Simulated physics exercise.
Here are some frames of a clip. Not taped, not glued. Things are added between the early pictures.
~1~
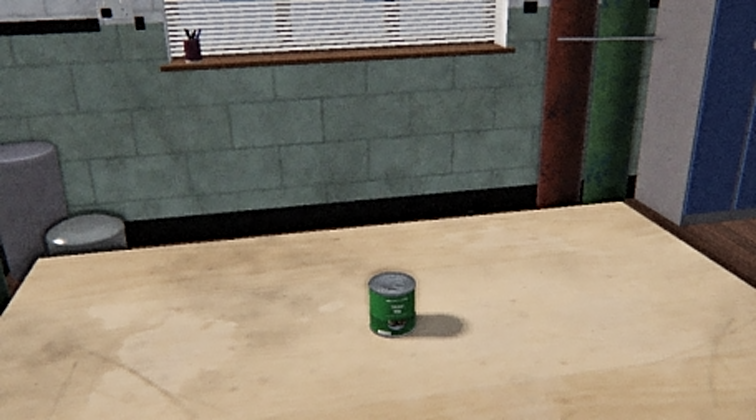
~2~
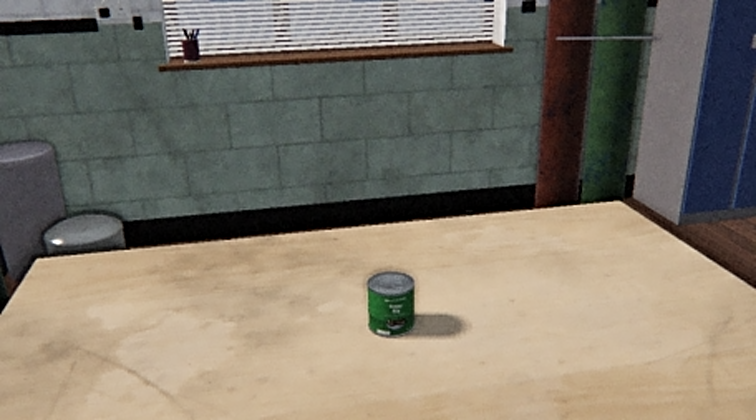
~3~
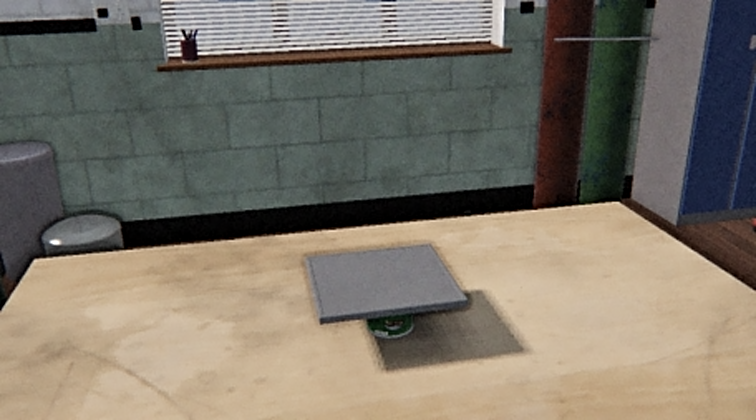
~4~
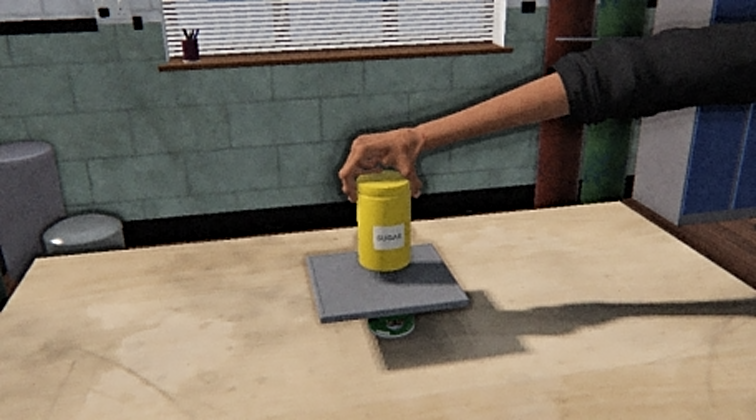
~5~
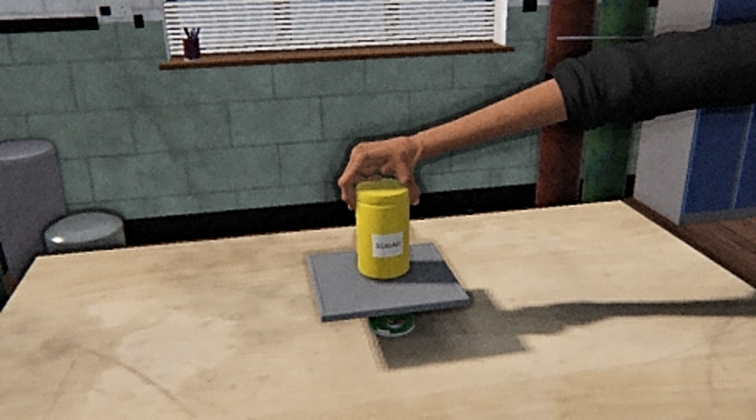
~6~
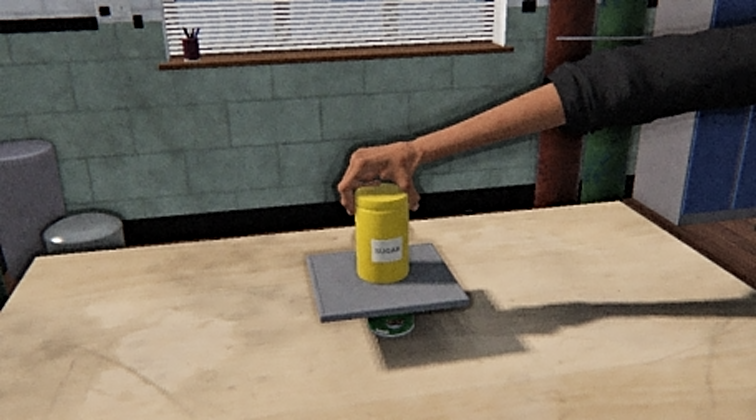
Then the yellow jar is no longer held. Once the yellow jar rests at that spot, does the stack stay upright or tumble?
The stack stands firm.
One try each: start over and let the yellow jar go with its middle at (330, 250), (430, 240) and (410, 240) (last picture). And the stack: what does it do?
Try one - toppled; try two - toppled; try three - upright.
Then, 0.20 s after the last picture, nothing has stirred.
Then, 0.50 s after the last picture, yellow jar resting near (382, 233).
At rest, all 3 in place. Seen from the same camera at the end, yellow jar near (382, 233). The stack keeps its balance.
